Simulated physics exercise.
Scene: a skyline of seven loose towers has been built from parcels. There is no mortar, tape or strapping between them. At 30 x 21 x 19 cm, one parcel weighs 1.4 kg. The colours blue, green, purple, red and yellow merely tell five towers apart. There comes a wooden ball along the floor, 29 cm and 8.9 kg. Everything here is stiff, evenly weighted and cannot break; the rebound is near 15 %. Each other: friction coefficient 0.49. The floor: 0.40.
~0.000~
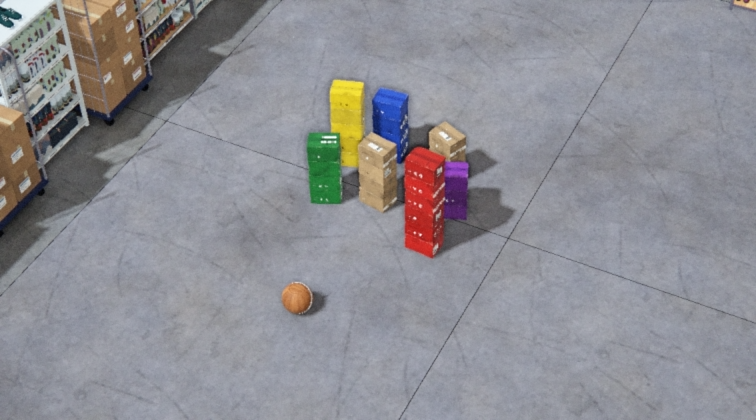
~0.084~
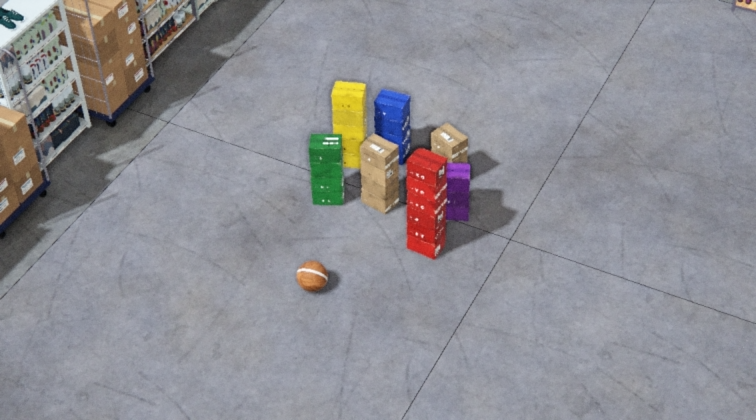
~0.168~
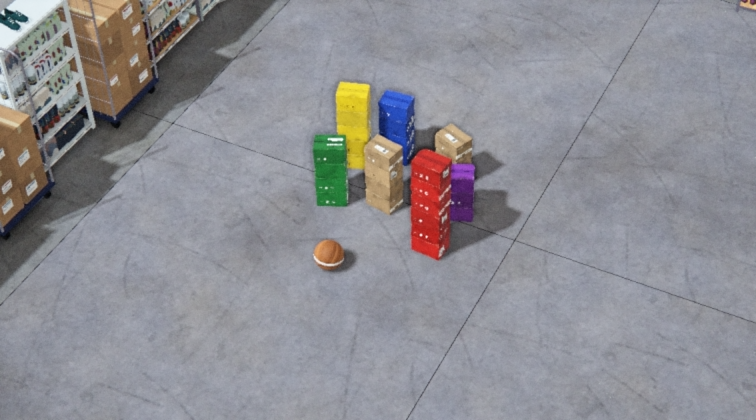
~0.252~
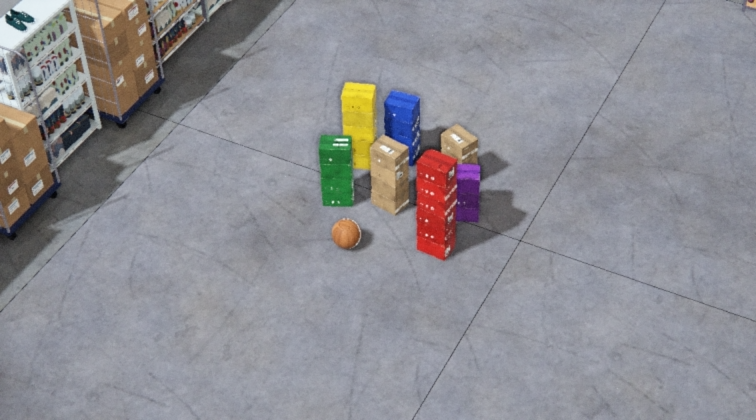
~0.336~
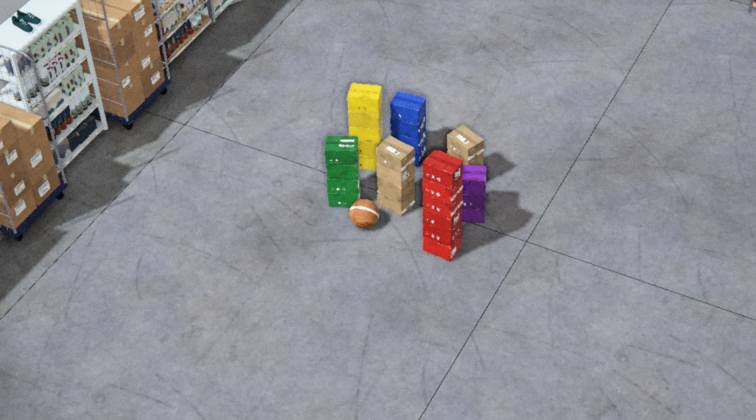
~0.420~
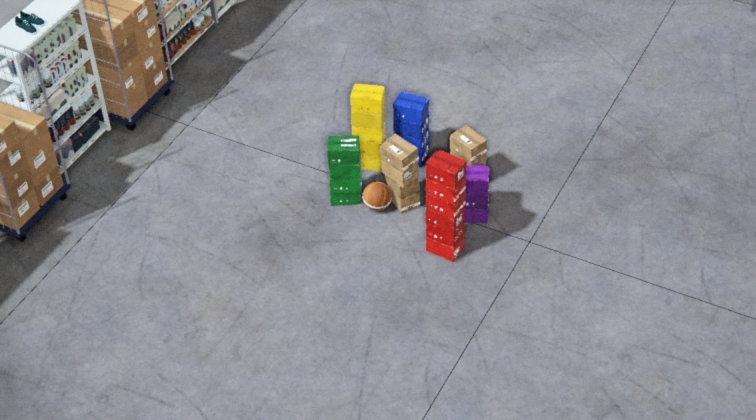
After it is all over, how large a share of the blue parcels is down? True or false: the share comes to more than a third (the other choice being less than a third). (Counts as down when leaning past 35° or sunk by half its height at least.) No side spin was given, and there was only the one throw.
True.
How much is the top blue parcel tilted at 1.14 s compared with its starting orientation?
Some 110 degrees.
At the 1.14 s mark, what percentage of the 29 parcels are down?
By then 15 %.
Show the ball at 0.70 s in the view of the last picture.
(402, 155) or so.
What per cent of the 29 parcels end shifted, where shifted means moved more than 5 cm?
I make it 30 per cent.
After 0.70 s, ball still moving; none of the 4 blue parcels down (2 of 29 in all colours); top blue parcel 9° from how it stood; top green parcel 44 mm from its place.
After 1.14 s, ball still moving; 2 of the 4 blue parcels down (4 of 29 in all colours); top blue parcel on its side; top green parcel 41 mm from its place.
In the end (3.1 s), ball rolling away; 3 of the 4 blue parcels down (5 of 29 in all colours); top blue parcel on its side; top green parcel 43 mm from its place. That is 75 per cent. From the last view, middles, top blue parcel near (415, 161), top green parcel near (342, 149).
